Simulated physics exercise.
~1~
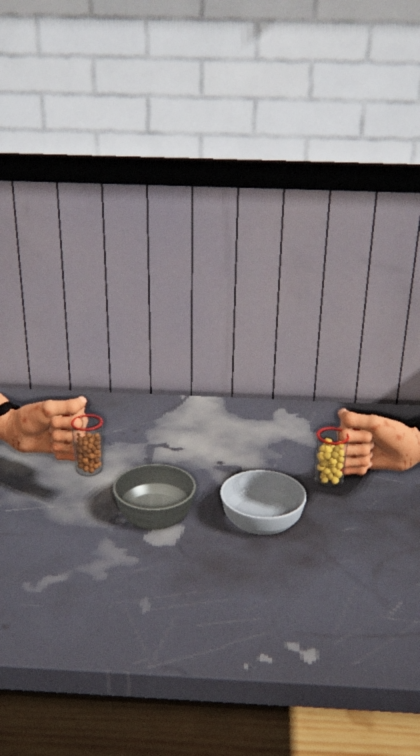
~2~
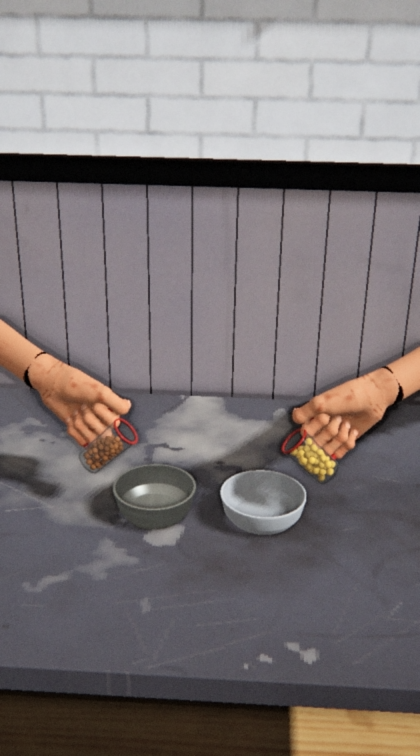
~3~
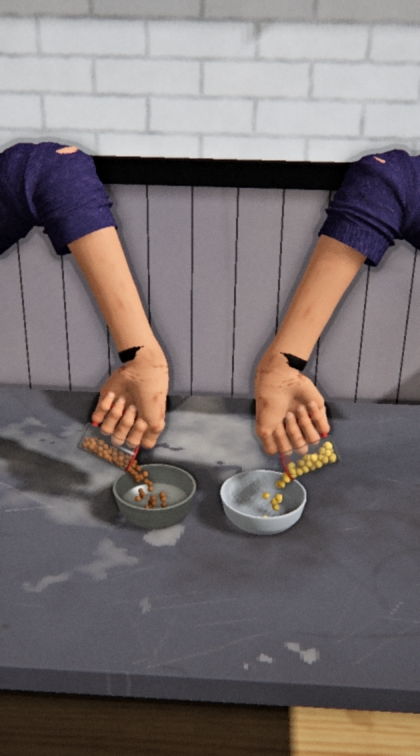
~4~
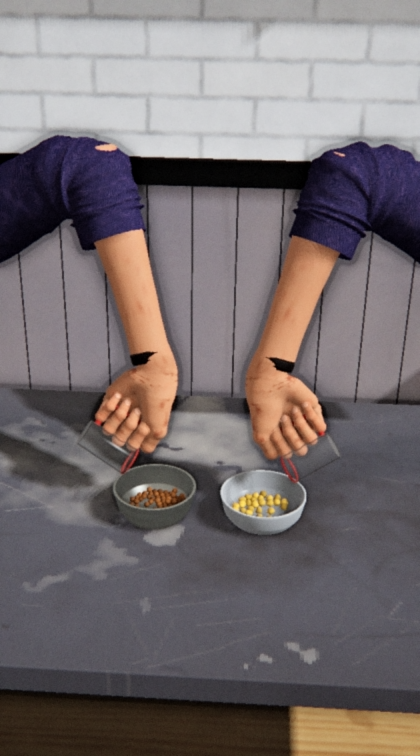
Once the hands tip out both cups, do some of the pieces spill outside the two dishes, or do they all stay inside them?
They all stay inside the dishes. The left dish holds every brown piece and the right dish holds every yellow piece.
